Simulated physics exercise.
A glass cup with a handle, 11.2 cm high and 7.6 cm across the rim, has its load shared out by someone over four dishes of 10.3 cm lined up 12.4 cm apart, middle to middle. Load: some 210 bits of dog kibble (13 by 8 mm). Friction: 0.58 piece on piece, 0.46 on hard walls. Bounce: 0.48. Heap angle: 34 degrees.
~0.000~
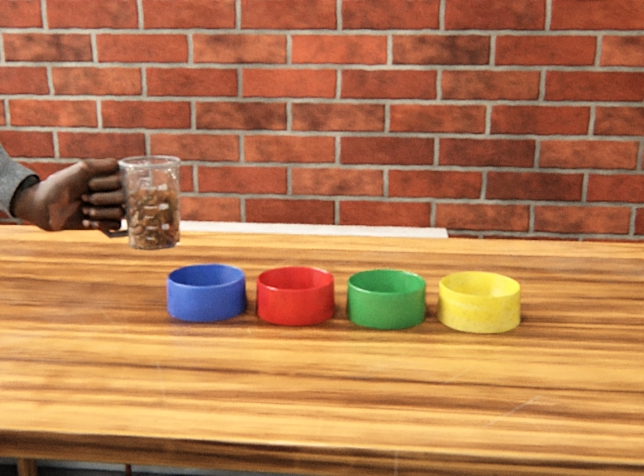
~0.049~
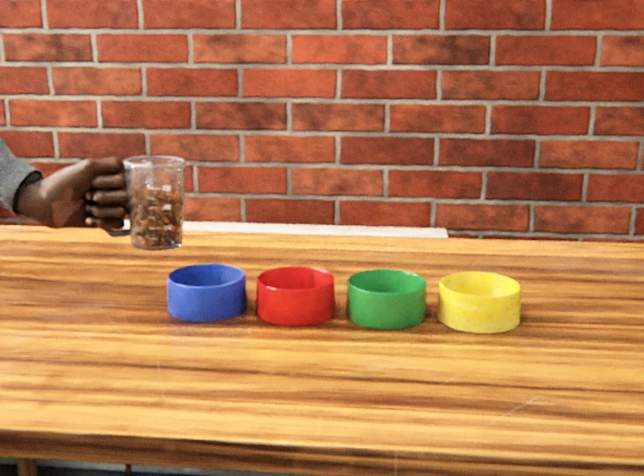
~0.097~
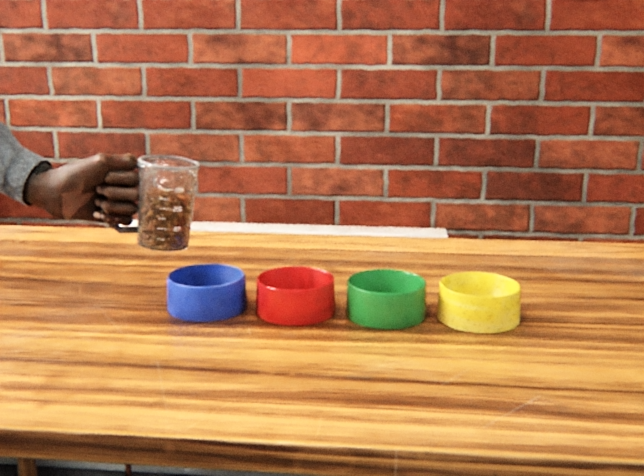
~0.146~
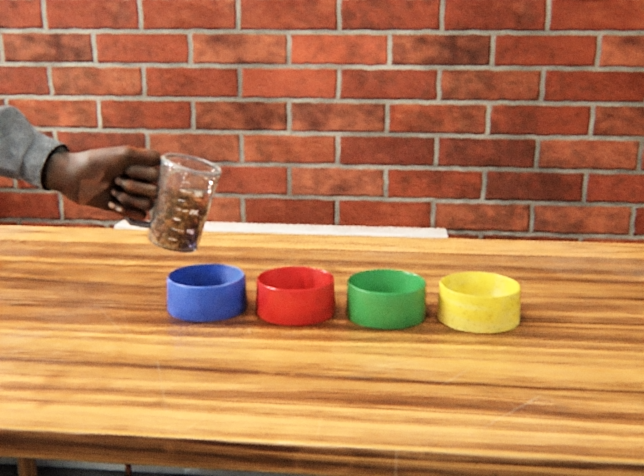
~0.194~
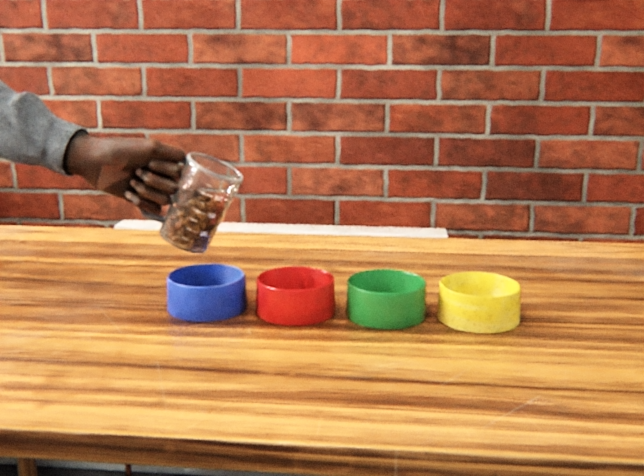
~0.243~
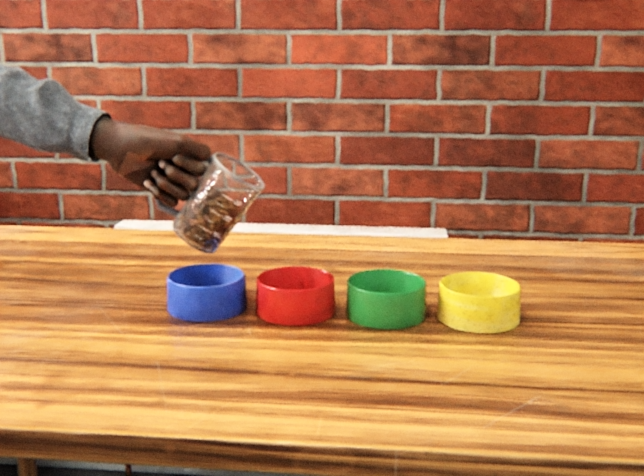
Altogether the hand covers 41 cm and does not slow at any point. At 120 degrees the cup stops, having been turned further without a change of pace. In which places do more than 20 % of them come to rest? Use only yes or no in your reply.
Red: No; blue: No; green: No; yellow: Yes; counter: Yes.
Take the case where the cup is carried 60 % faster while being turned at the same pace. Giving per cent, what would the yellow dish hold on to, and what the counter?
Yellow 50, counter 50.
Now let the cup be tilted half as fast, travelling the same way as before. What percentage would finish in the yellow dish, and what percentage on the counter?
I'd expect yellow to end at 90 and the counter at 10.
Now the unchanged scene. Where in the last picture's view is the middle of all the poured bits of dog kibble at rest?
Resting centre estimate: Around (498, 312).
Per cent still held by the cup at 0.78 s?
About 80 %.
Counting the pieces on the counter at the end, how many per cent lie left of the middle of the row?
Roughly 0 per cent of them.
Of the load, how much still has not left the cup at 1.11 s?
Close to 0 per cent of the load, I'd guess.
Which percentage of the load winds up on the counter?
The share comes to some 40 percent.
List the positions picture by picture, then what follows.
In the first picture, cup at (152, 203), tilt 0 degrees, lip at (178, 162), moved 0.0 cm; middle of the pieces at (152, 217); blue dish at (206, 275); red dish at (296, 278); green dish at (387, 281); yellow dish at (480, 285).
In the second picture, cup at (156, 203), tilt 2 degrees, lip at (183, 163), moved 0.5 cm; middle of the pieces at (155, 217).
In the third picture, cup at (166, 203), tilt 7 degrees, lip at (197, 166), moved 1.9 cm; middle of the pieces at (164, 217).
In the fourth picture, cup at (182, 204), tilt 16 degrees, lip at (220, 172), moved 4.2 cm; middle of the pieces at (178, 217).
In the fifth picture, cup at (199, 204), tilt 25 degrees, lip at (242, 179), moved 6.5 cm; middle of the pieces at (193, 216).
In the sixth picture, cup at (217, 204), tilt 34 degrees, lip at (263, 187), moved 8.8 cm; middle of the pieces at (208, 215); blue dish at (206, 275); red dish at (296, 278); green dish at (387, 281); yellow dish at (480, 285). Its pace works out near 190 degrees a second; the hand travels 48 cm a second.
After 0.57 s, tilt 96 degrees; cup holds 100 %.
Then, at 0.78 s, tilt 120 degrees; cup holds 80 %, yellow 10 %.
Then, at 1.11 s, tilt 120 degrees; cup holds 0 %, yellow 60 %.
At rest (1.8 s), red 0 %, blue 0 %, green 0 %, yellow 55 %, counter 40 %.
